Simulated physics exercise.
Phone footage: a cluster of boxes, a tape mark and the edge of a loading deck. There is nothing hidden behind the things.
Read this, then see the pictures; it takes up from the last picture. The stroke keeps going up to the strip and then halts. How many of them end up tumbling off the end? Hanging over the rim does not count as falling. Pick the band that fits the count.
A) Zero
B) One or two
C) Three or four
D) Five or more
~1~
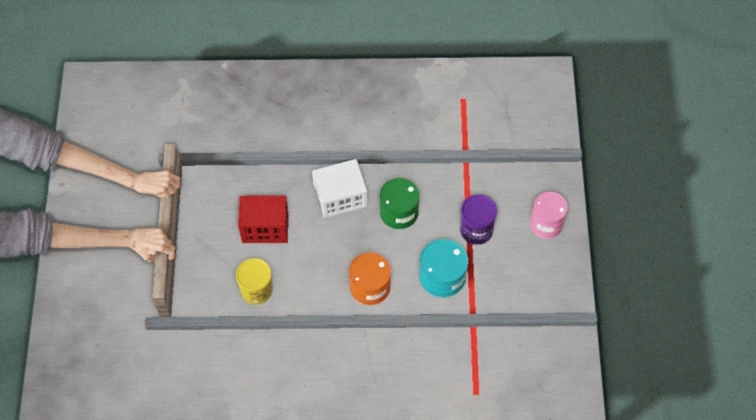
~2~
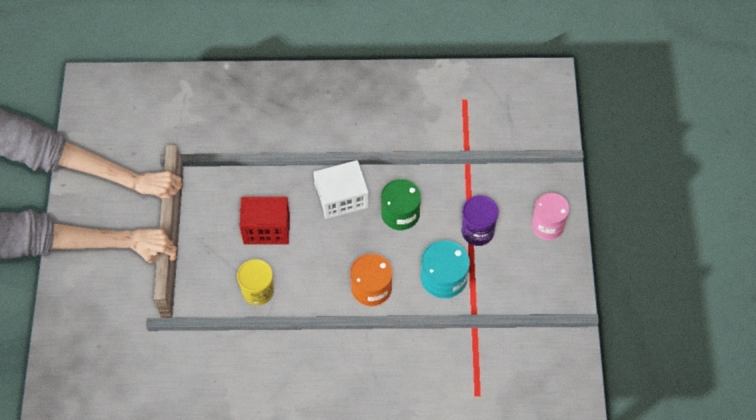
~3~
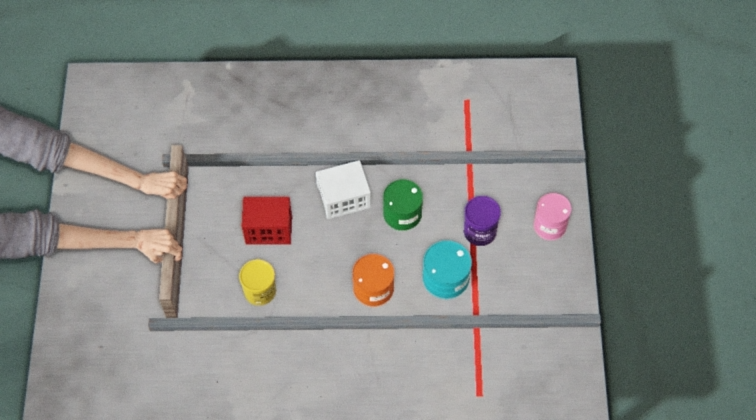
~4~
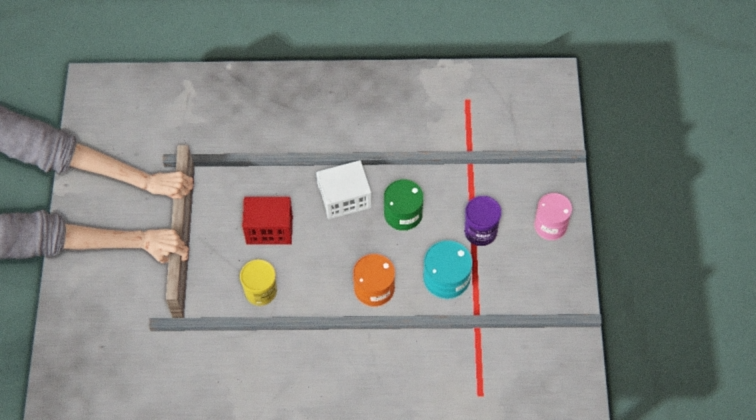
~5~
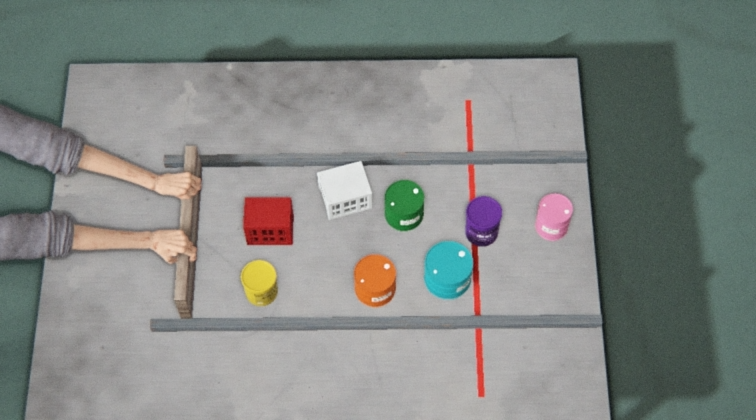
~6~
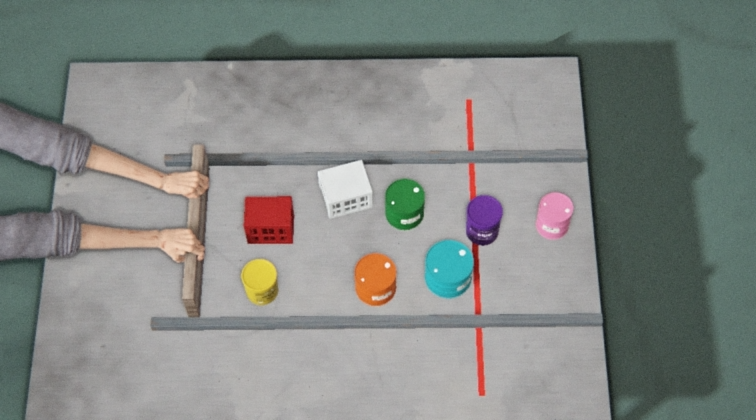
The answer is A.
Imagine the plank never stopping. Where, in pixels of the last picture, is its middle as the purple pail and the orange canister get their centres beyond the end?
The middle is at (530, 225) when it's the purple pail, and at (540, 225) when it's the orange canister.
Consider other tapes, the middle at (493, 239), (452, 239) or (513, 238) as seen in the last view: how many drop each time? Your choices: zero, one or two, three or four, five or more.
Zero, no fall at all, either one or two.
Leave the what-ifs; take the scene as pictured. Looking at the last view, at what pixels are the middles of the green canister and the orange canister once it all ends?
In the last picture the green canister sits at (531, 184) while the orange canister sits at (533, 292).
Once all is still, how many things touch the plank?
Count recorded: 3.
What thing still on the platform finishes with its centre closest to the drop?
Answer: The pink canister.
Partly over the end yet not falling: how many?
That'd be 0.
Soon after, none off yet; pink canister at rest near (554, 216); purple pail at rest near (483, 221); turquoise canister at rest near (449, 269).
After that, none off yet; pink canister at rest near (554, 216); purple pail at rest near (483, 221); turquoise canister moving near (452, 269).
And then, none off yet; pink canister at rest near (554, 216); purple pail at rest near (487, 222); turquoise canister displaced about its own width near (515, 259).
In the end, the number that fall off is zero.
